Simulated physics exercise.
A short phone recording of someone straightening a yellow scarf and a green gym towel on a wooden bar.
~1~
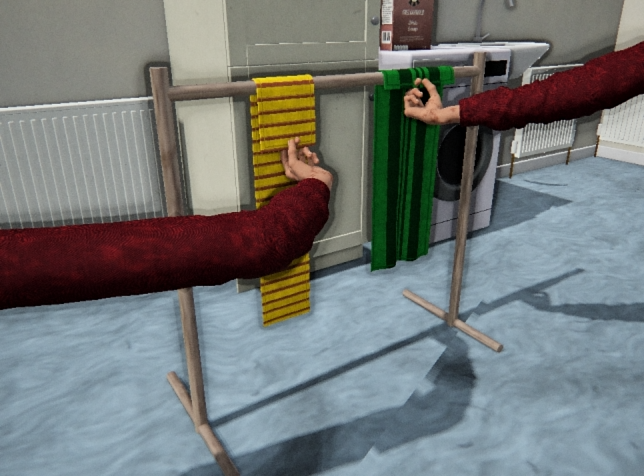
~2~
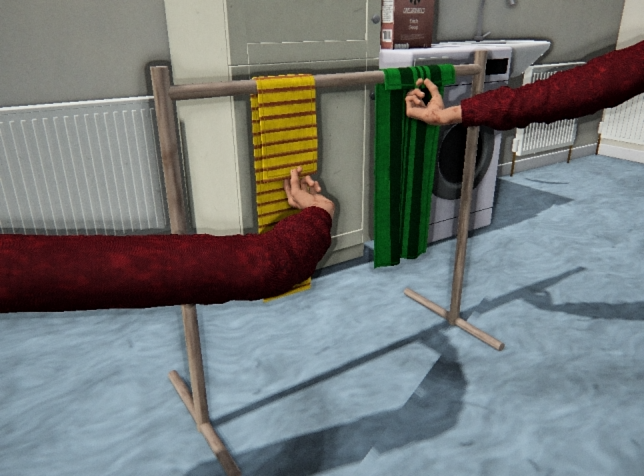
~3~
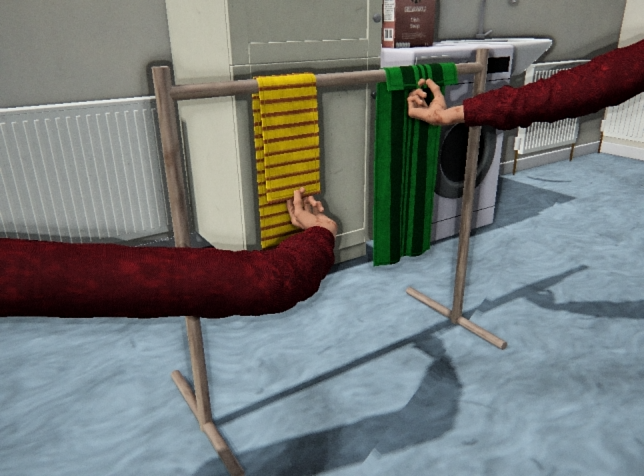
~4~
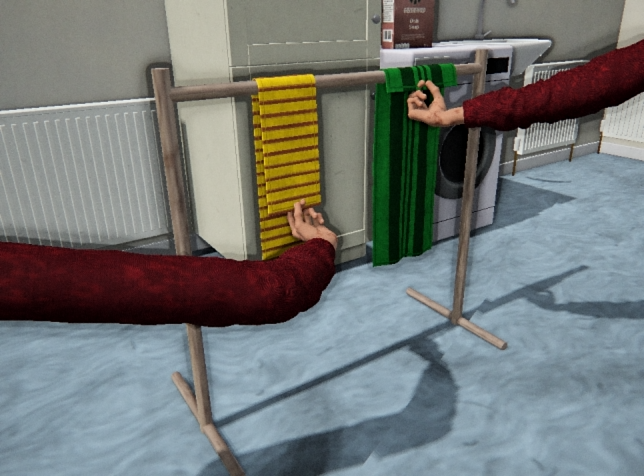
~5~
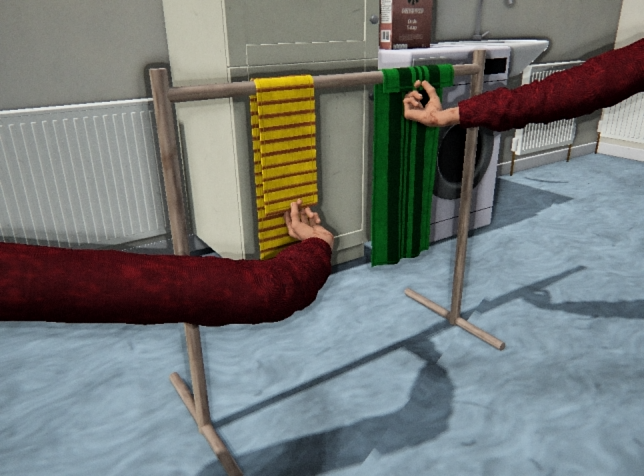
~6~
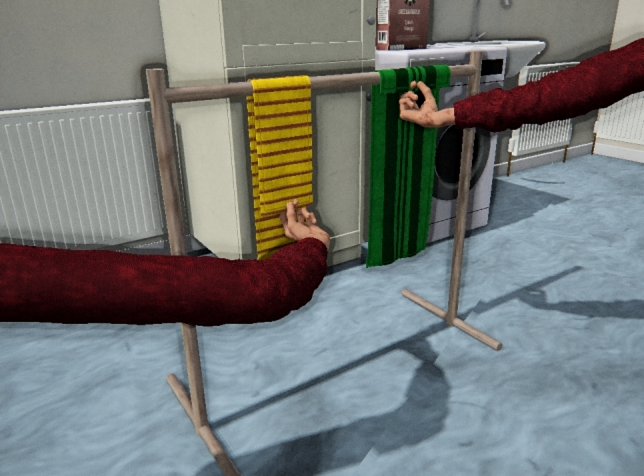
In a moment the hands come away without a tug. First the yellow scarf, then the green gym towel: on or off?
Yellow scarf: On; green gym towel: Off.
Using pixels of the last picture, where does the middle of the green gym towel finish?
It finishes at (395, 341).
Then, 0.28 s after the last picture, scarf still hanging; gym towel clear of the rail and dropping near (401, 211).
Then, 0.54 s after the last picture, scarf still hanging; gym towel in a heap on the floor near (394, 337).
Then, 0.84 s after the last picture, scarf still hanging; gym towel in a heap on the floor near (395, 341).
At rest, scarf still hanging; gym towel in a heap on the floor near (395, 341). The yellow scarf hangs there and the green gym towel is pulled off by its long side.
